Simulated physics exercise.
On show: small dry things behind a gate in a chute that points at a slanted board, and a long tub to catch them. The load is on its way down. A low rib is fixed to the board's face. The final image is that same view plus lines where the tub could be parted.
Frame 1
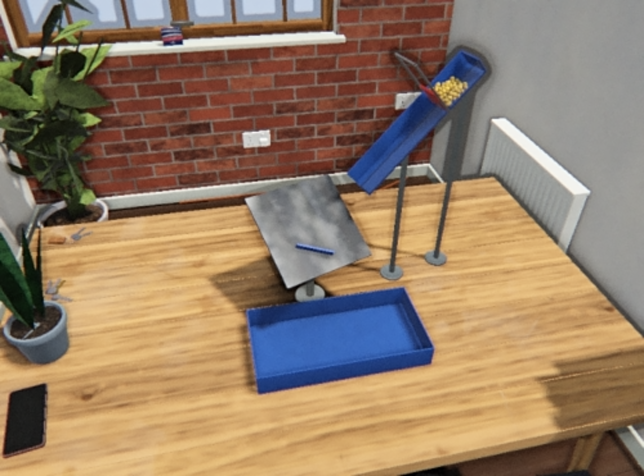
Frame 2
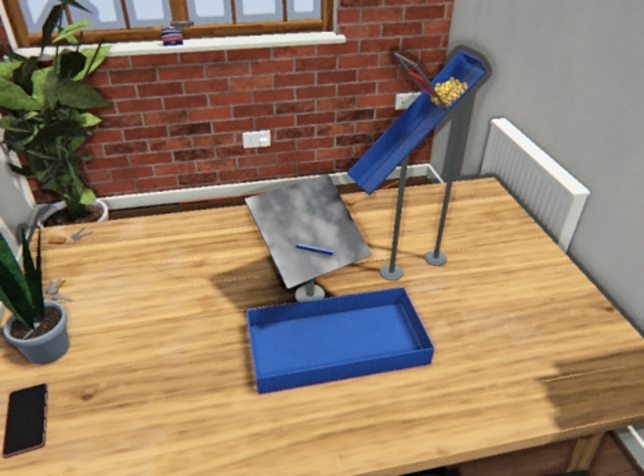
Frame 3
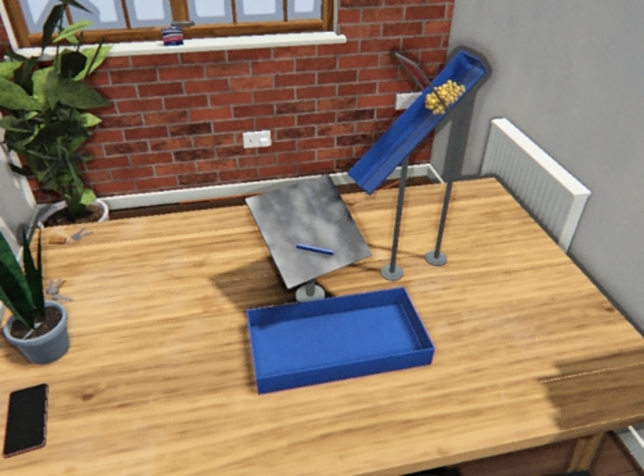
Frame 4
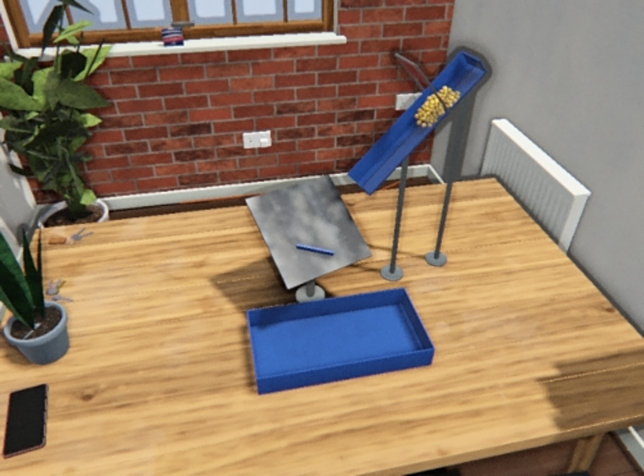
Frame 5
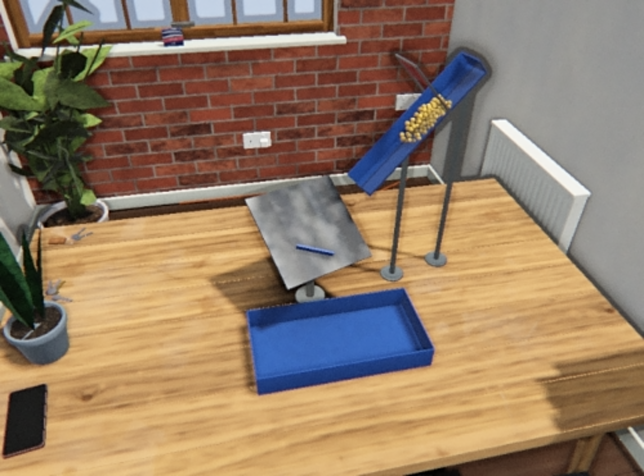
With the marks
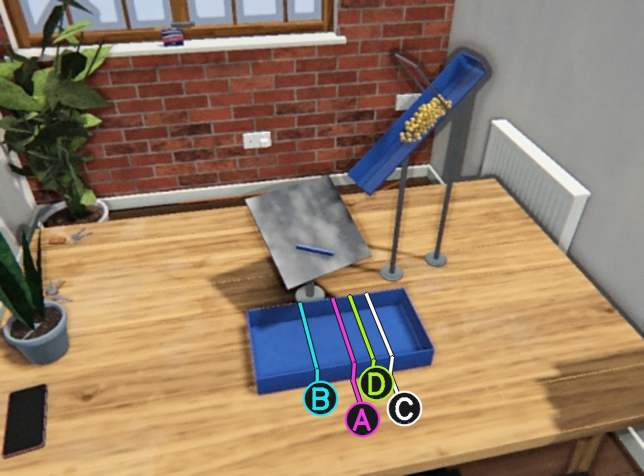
Small yellow balls slide in a clump down a steep blue chute on thin grey stands, seen from above a wooden table in a room with a red brick wall. A slanted grey board with a short blue rib stands left of it, behind an empty blue tub, with plants and a phone at far left. The reddish gate opens, and the clump stretches out moving down leftward, while the view stays still.
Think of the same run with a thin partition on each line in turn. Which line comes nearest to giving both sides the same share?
Line D.
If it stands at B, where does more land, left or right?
Right.
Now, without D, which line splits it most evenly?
The answer is A.
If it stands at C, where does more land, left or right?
The left side.
On the marked copy, line A crosses the front rim at (354, 363); line B crosses the front rim at (317, 369); line C crosses the front rim at (392, 356); line D crosses the front rim at (373, 359).
With A, of what is caught, about a quarter on the left of the divider, most on the right.
With B, of what is caught, a small part on the left of the divider, nearly all on the right.
With C, of what is caught, most on the left of the divider, a small part on the right.
With D, of what is caught, about half on the left of the divider, about half on the right.
